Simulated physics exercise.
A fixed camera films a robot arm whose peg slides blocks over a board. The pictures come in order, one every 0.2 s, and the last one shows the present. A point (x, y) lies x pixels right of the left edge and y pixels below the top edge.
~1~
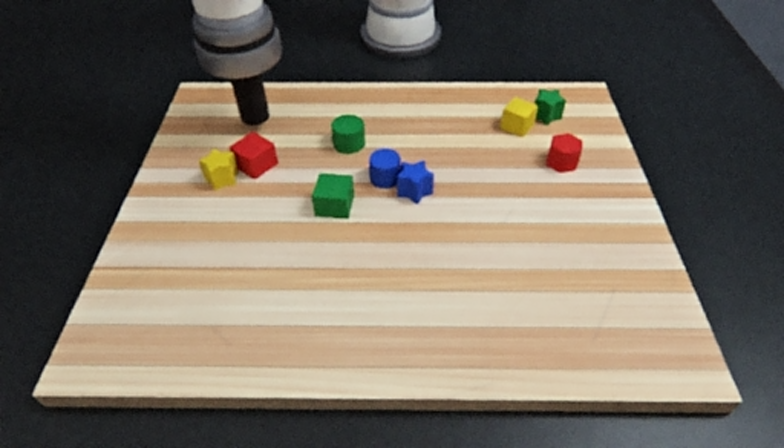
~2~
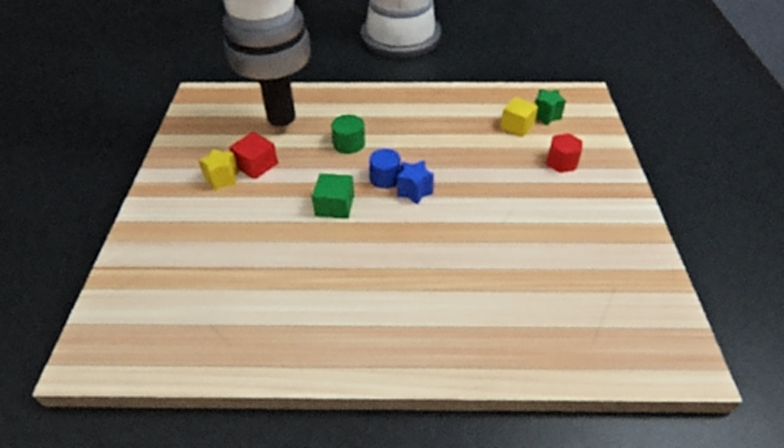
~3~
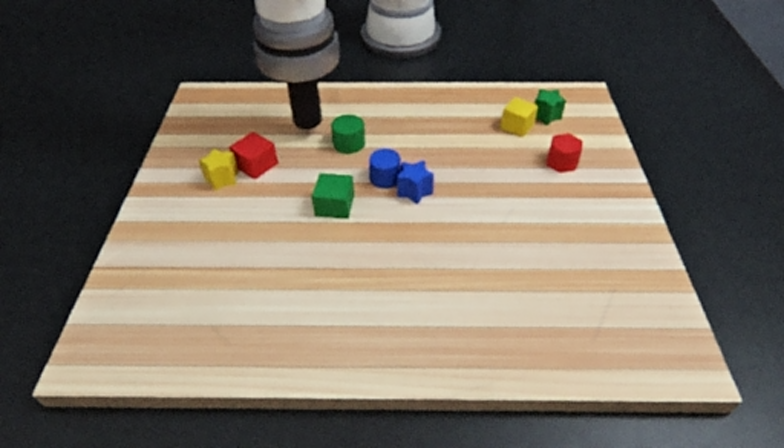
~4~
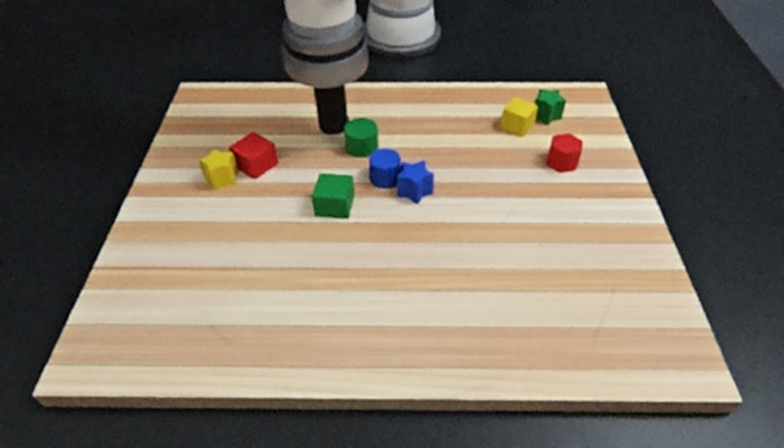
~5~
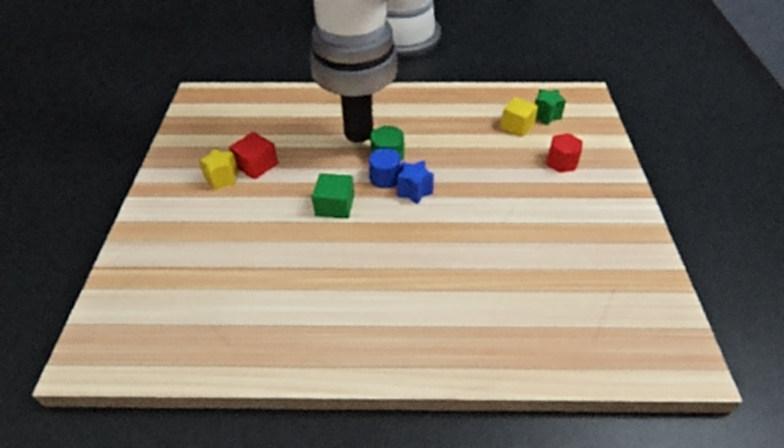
The video shows a robotic arm with a dark peg moving right above a striped wooden board of small coloured blocks, then pushing the green round block a short way right, close behind the blue round block.
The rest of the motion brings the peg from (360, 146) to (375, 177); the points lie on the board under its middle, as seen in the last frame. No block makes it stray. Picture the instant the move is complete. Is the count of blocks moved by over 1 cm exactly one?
No.
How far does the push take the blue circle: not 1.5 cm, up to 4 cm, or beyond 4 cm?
It is going to finish 1.5 to 4 cm from where it is now.
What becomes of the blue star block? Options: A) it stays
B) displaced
It's B.
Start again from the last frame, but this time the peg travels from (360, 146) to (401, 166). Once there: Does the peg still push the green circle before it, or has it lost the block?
The peg still pushes it.
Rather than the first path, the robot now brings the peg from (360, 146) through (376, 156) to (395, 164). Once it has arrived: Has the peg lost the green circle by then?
I'd say no.
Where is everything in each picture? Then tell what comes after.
Tip of the peg (256, 118), middles of tops, green square (332, 185), blue circle (385, 158), green circle (348, 123), blue star block (415, 171), in the first picture.
Peg (282, 119), nothing pushed, in the second picture.
Peg (308, 122), nothing pushed, in the third picture.
Peg (334, 127), green circle (361, 127), in the fourth picture.
Peg (359, 135), green square (332, 185), blue circle (385, 158), green circle (387, 135), blue star block (415, 171), in the fifth picture.
What follows on the original path. Halfway along, peg (367, 150); green circle (399, 138).
At the end, peg (375, 166); green square unmoved; blue circle (400, 171); green circle (401, 139); blue star block (429, 176).
